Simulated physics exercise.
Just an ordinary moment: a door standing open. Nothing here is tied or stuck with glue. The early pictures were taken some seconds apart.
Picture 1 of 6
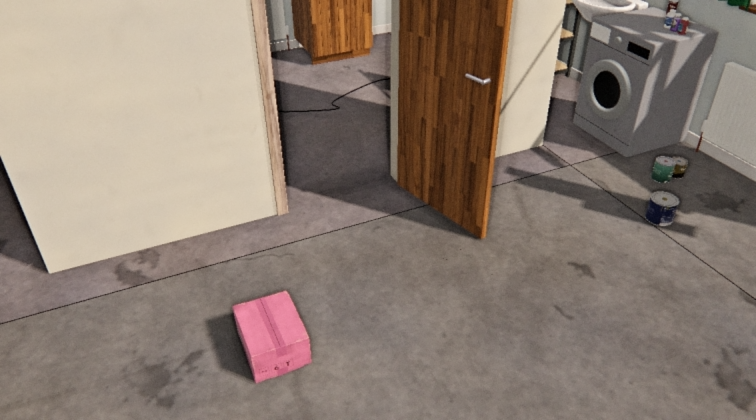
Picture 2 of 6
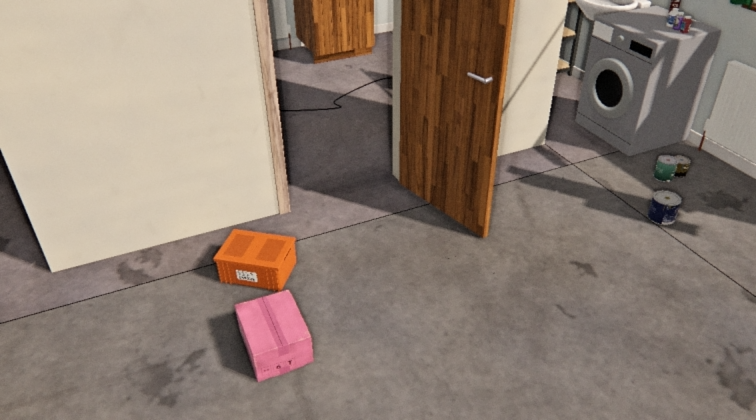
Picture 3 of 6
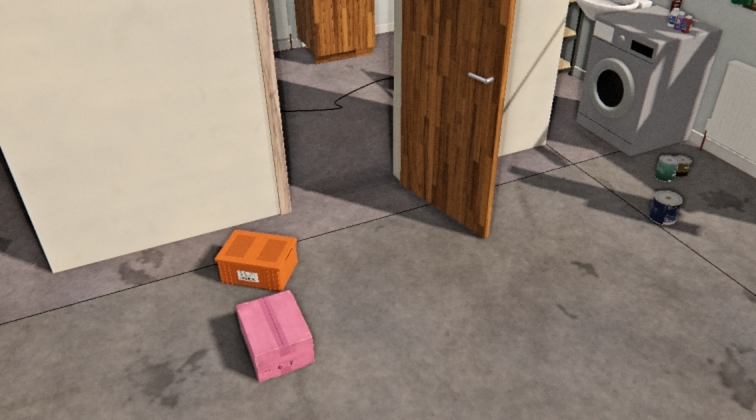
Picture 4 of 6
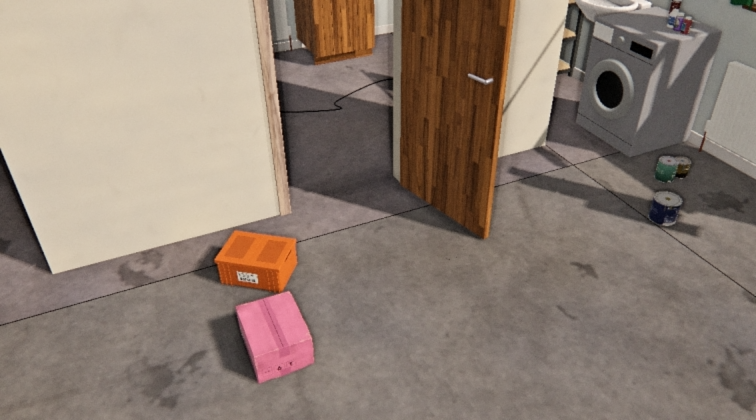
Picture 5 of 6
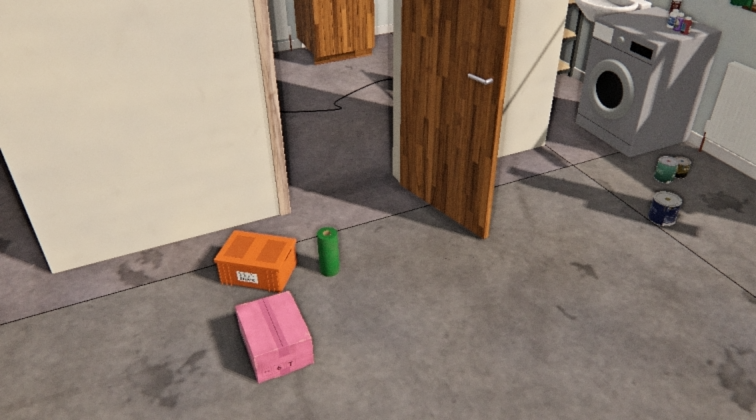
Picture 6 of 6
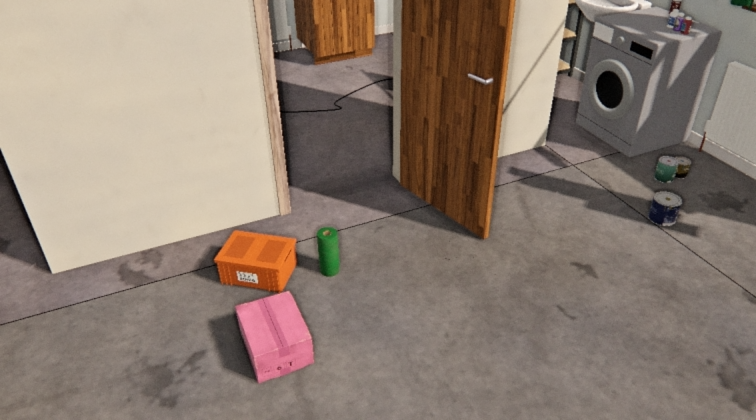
To begin with, a pink parcel sits alone on the grey floor near a wide-open wooden door. An orange tote then appears just behind the parcel, and later a green roll appears upright to the right of the tote, while the door and everything else stay still.
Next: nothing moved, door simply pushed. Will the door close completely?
Yes.
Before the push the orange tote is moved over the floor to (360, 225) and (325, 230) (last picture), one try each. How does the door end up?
In order, the door is hindered, then is hindered.
Then, 0.80 s on from there, open by 71°.
Then, 1.30 s on from there, open by 32°.
In the end, open by 0°; all 3 unmoved. At the end, from the last picture's camera, green roll near (329, 252).
